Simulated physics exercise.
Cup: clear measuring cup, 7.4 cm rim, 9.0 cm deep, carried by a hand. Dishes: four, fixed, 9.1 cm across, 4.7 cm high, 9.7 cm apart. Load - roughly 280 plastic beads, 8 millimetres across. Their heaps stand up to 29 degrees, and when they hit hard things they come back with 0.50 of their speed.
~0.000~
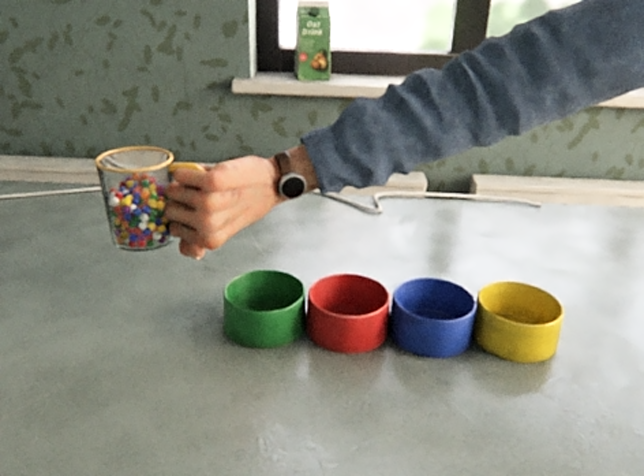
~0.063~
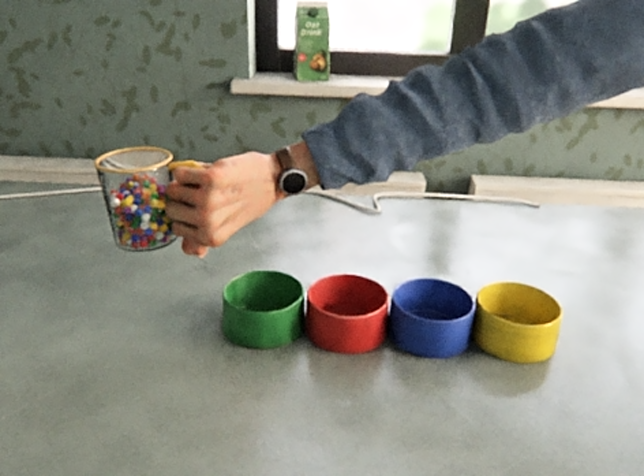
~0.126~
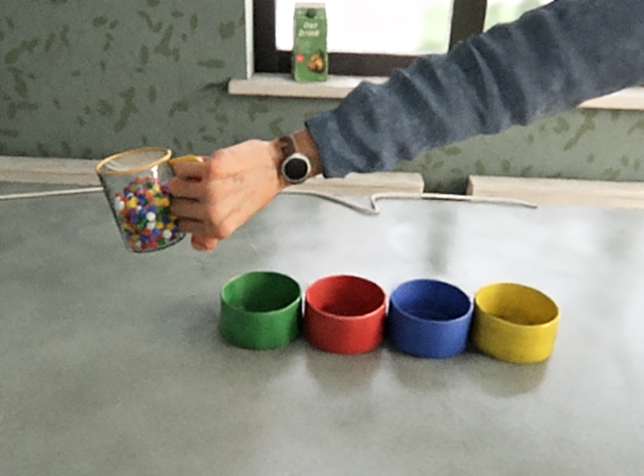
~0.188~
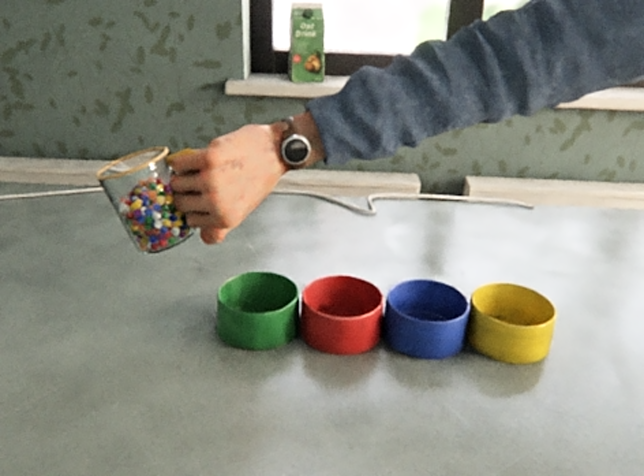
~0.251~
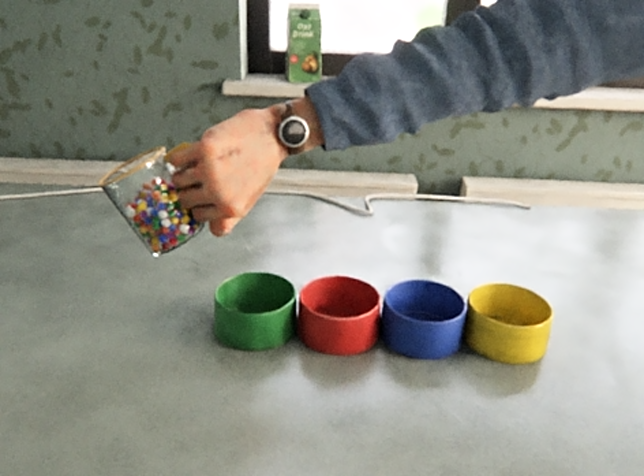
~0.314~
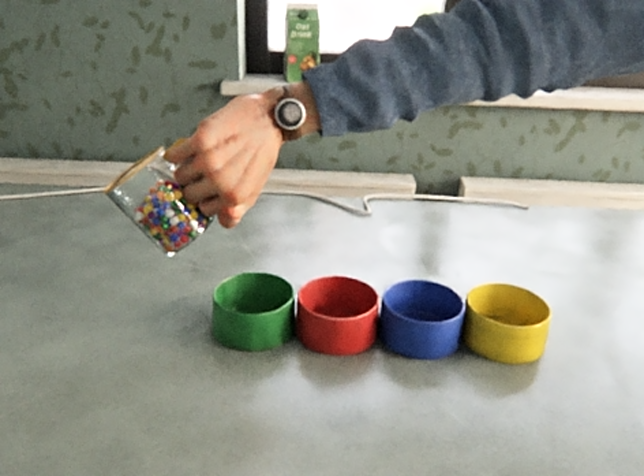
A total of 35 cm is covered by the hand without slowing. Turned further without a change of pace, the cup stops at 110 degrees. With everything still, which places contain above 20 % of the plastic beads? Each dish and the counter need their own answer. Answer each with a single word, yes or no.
Red no, blue no, green yes, yellow no, counter yes.
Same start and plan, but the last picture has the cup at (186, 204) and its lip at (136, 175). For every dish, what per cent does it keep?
Kept per dish: Red = 20, blue = 70, green = 0, yellow = 0.
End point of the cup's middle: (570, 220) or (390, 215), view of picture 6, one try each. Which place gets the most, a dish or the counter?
Counter; counter.
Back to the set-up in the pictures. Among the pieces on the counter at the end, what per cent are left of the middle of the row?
I'd estimate close to 100 in a hundred.
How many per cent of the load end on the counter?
Some 60 per cent.
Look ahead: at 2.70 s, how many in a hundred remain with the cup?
Roughly 0 %.
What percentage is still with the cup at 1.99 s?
I reckon around 0 per cent.
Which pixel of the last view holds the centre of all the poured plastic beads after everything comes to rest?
Resting centre estimate: Around (211, 321).
Then, at 1.32 s, tilt 110 degrees; cup holds 10 %, green 30 %.
After 1.99 s, tilt 110 degrees; cup holds 0 %, green 40 %.
After 2.70 s, tilt 110 degrees; cup holds 0 %, green 40 %.
In the end, at 3.0 s, red 0 %, blue 0 %, green 40 %, yellow 0 %, counter 60 %.
